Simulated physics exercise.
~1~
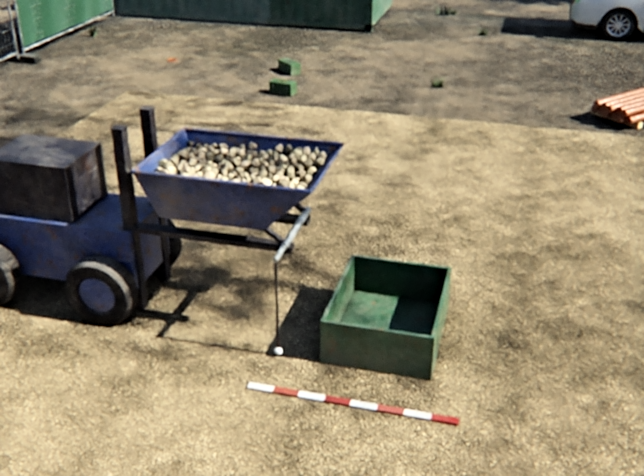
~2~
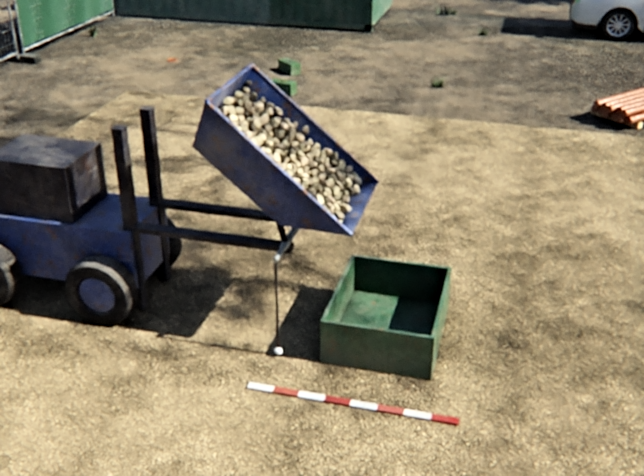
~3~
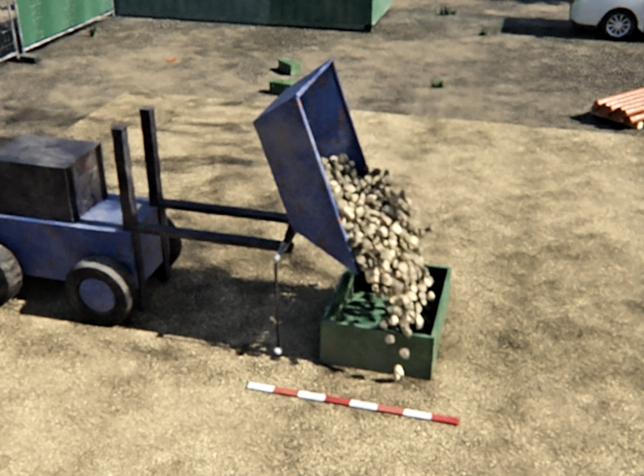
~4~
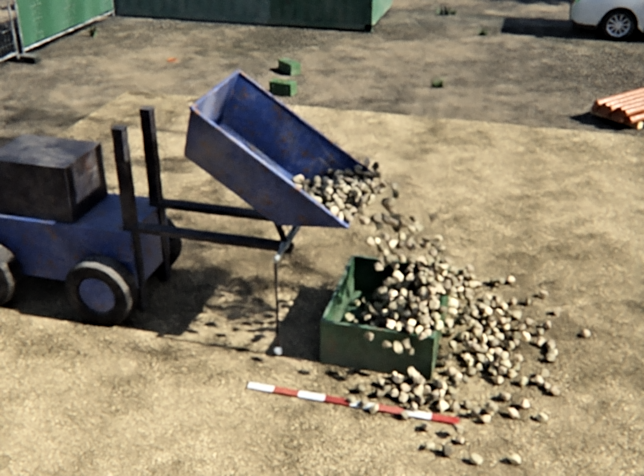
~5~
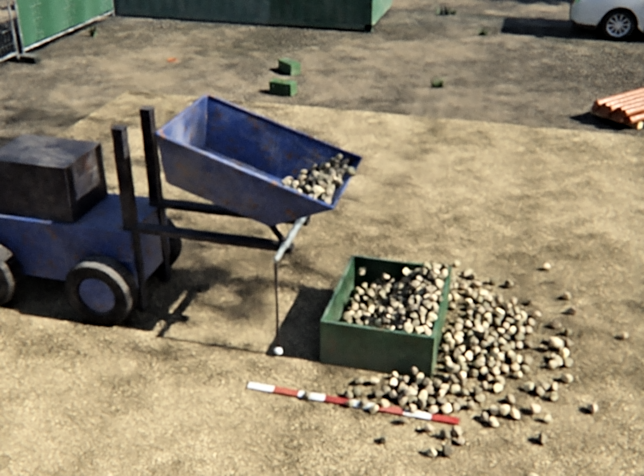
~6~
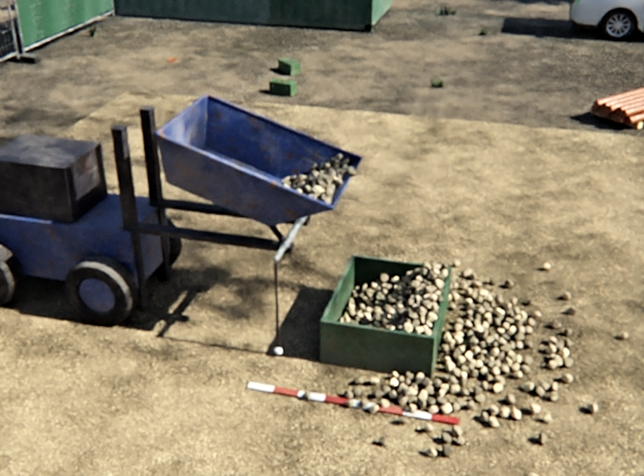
A blue forklift stands at the left of a sunlit dirt yard, seen from its side and slightly above, holding a blue skip full of pale, broken stones. An open green bin sits in front of it, with a red and white striped pole on the ground nearby and a white car at the upper right. The skip tips steeply to the right, and the stones slide out in a stream into the bin. As it swings back, more stones pour down and spill past the bin's far side. The skip settles still slightly tilted with a few stones inside, leaving the bin heaped and many stones scattered around it.
